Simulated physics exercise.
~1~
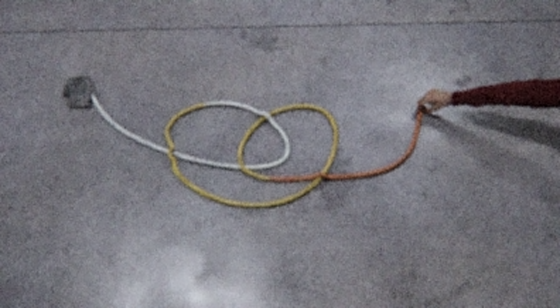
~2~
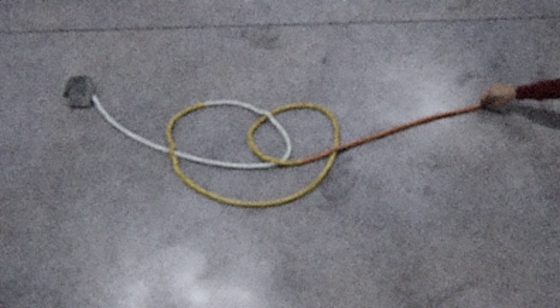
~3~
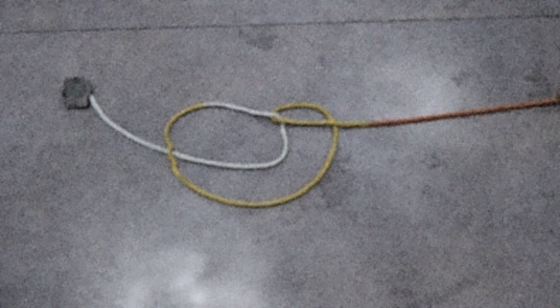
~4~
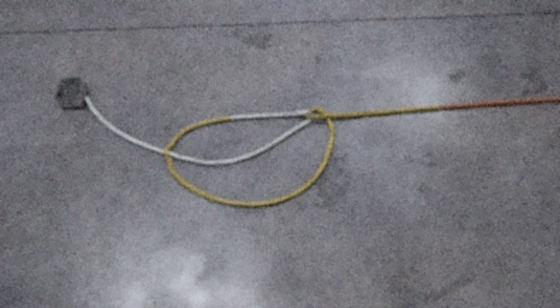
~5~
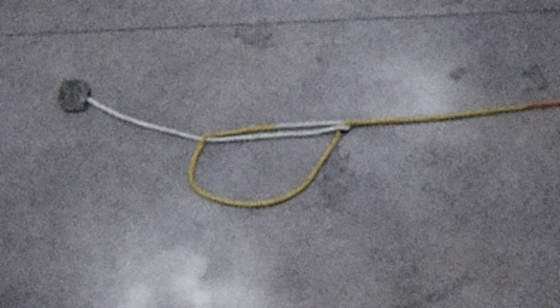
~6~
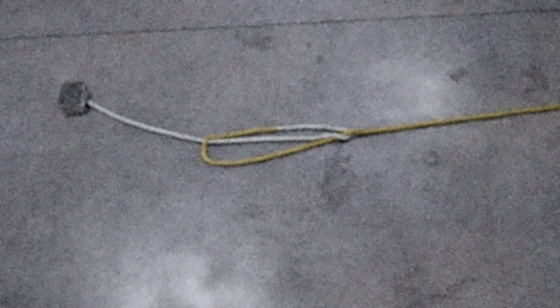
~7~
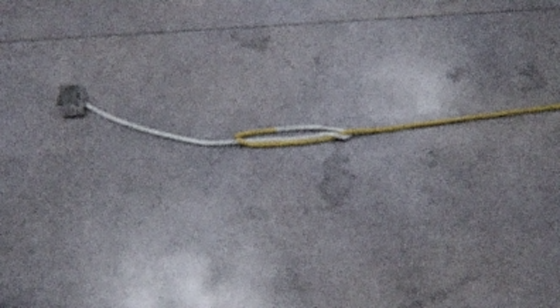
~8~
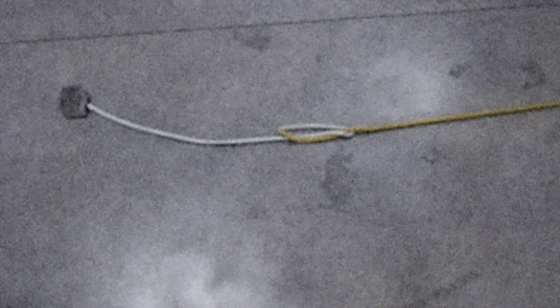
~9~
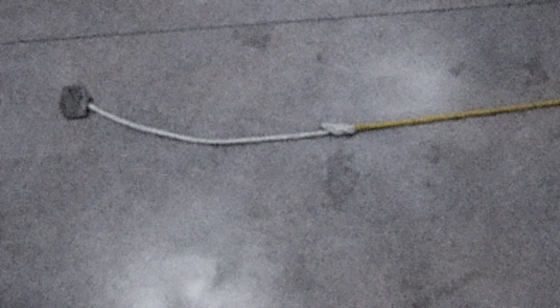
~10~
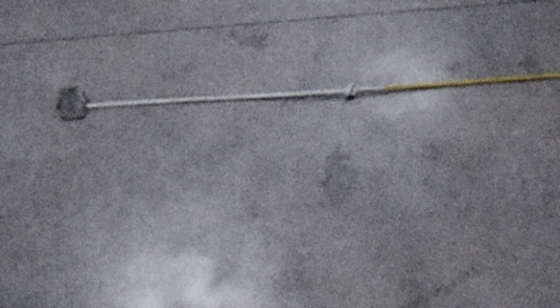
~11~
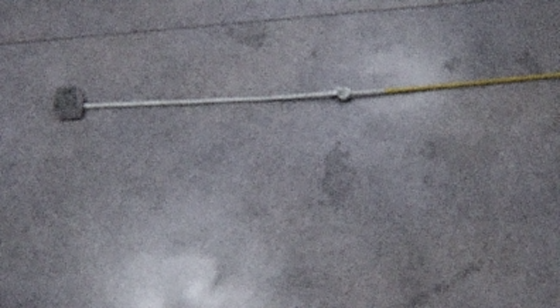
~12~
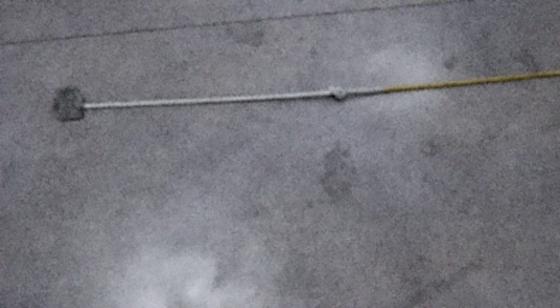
A white, yellow and orange rope lies in loops on a grey floor, its left end tied to a small dark block, as a hand draws the other end rightward out of view; the loops shrink and close into a small knot, leaving the rope taut.
